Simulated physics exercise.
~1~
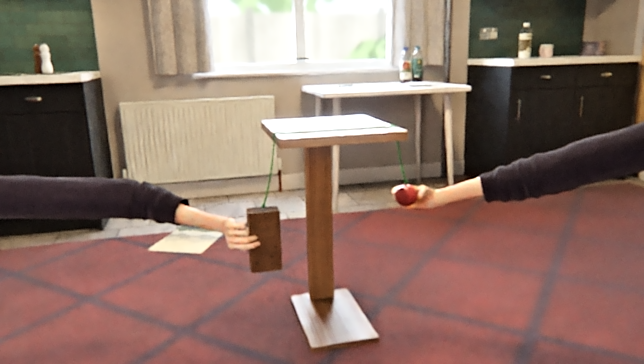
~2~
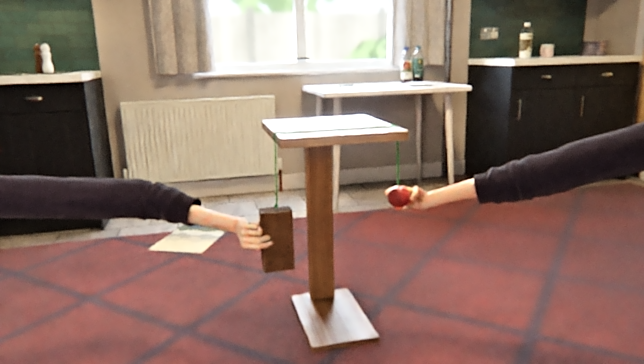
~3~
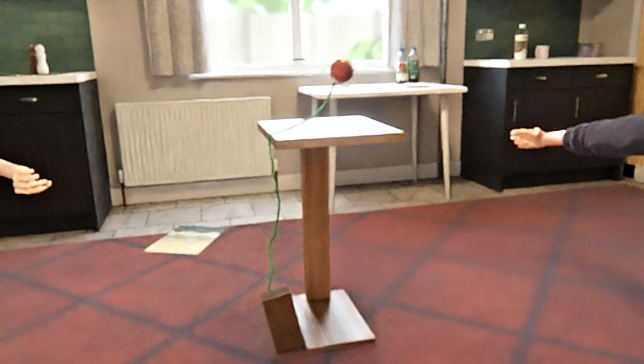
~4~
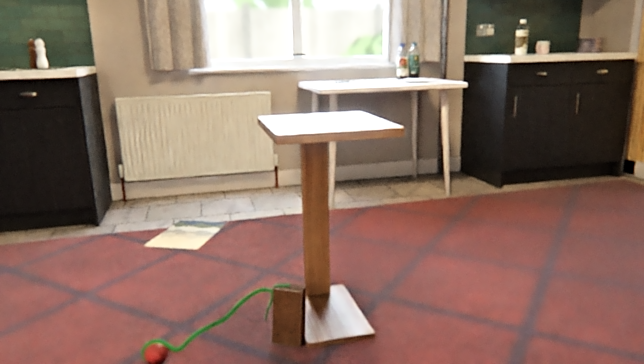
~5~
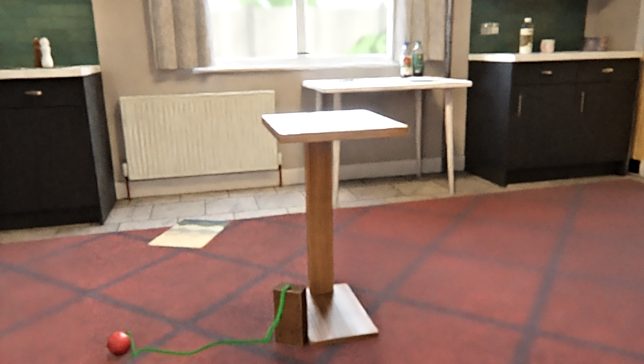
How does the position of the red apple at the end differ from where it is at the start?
At the start the apple is held in a hand to the right of the small table, just below the tabletop. At the end it rests on the red floor to the left of the table.
In this clip, two hands hold a brown brick and a red apple joined by a green ribbon across a small table, then let go; the brick drops on the left, pulling the apple up and over, and both end on the red floor.
